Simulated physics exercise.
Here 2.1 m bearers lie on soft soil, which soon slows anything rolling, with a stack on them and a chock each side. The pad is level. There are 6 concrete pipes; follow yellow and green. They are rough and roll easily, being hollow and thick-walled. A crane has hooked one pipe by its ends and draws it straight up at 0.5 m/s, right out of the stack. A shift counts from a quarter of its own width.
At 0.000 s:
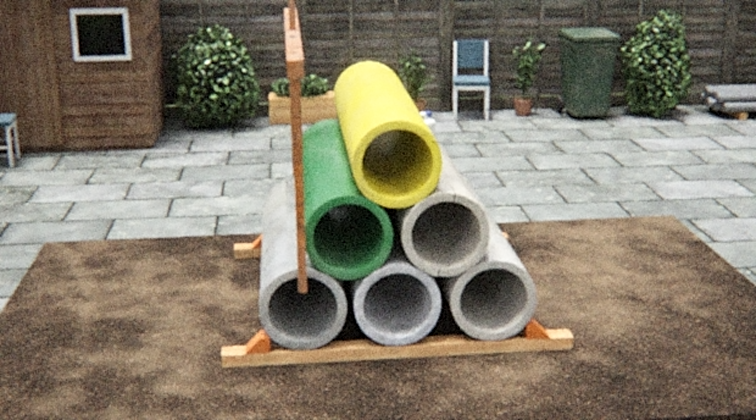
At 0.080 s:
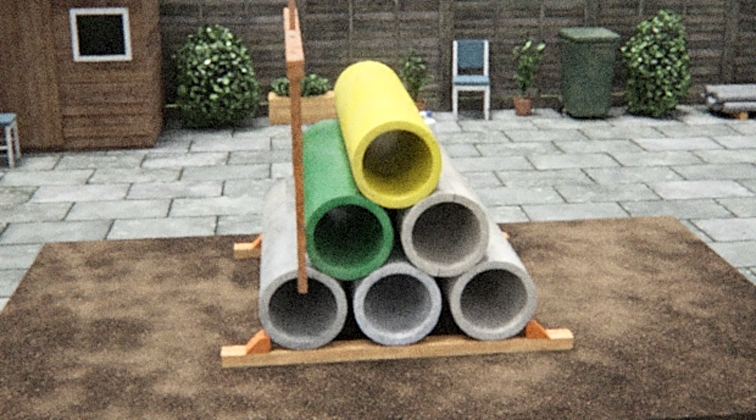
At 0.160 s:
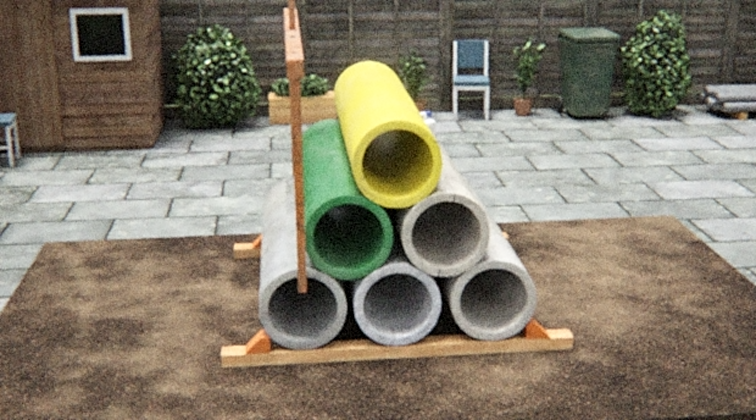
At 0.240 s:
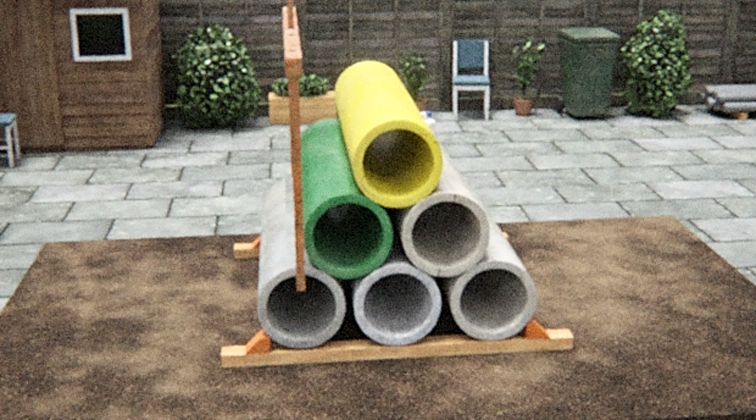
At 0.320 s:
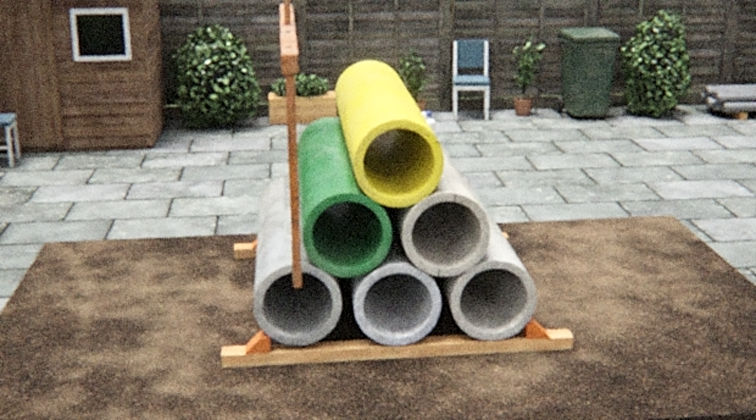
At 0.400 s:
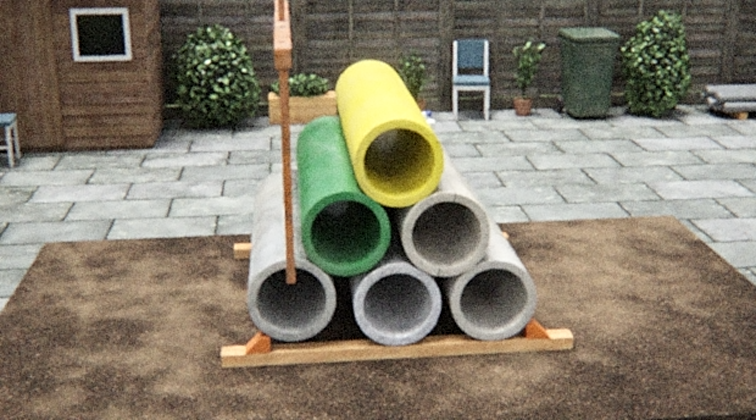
At first, six thick-walled pipes sit still in a pyramid on wooden bearers, yellow on top and green below it to the left, with an upright orange bar reaching the bottom-left grey pipe. Then the bar and that pipe rise slightly, edging left, while the green pipe barely shifts.
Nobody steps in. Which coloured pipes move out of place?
The yellow pipe loses its place, the green shifts.
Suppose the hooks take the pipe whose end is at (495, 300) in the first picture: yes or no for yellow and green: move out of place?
Then yellow yes, green no.
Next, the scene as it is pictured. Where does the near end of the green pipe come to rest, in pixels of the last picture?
Near (297, 305).
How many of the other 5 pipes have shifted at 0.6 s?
0 by then.
By 0.6 s, yellow is unmoved; green is 5 cm further left and 2 cm higher; 0 others dislodged.
By 0.7 s, yellow is 4 cm further left and 3 cm lower; green is 6 cm further left; 0 others dislodged.
By 0.9 s, yellow is 11 cm further left and 6 cm lower; green is 11 cm further left and 6 cm lower; 0 others dislodged.
By 1.1 s, yellow is 16 cm further left and 14 cm lower; green is 20 cm further left and 12 cm lower; 2 others dislodged.
Finally (3.3 s), yellow is 31 cm further left and 40 cm lower; green is 31 cm further left and 40 cm lower; 2 others dislodged.
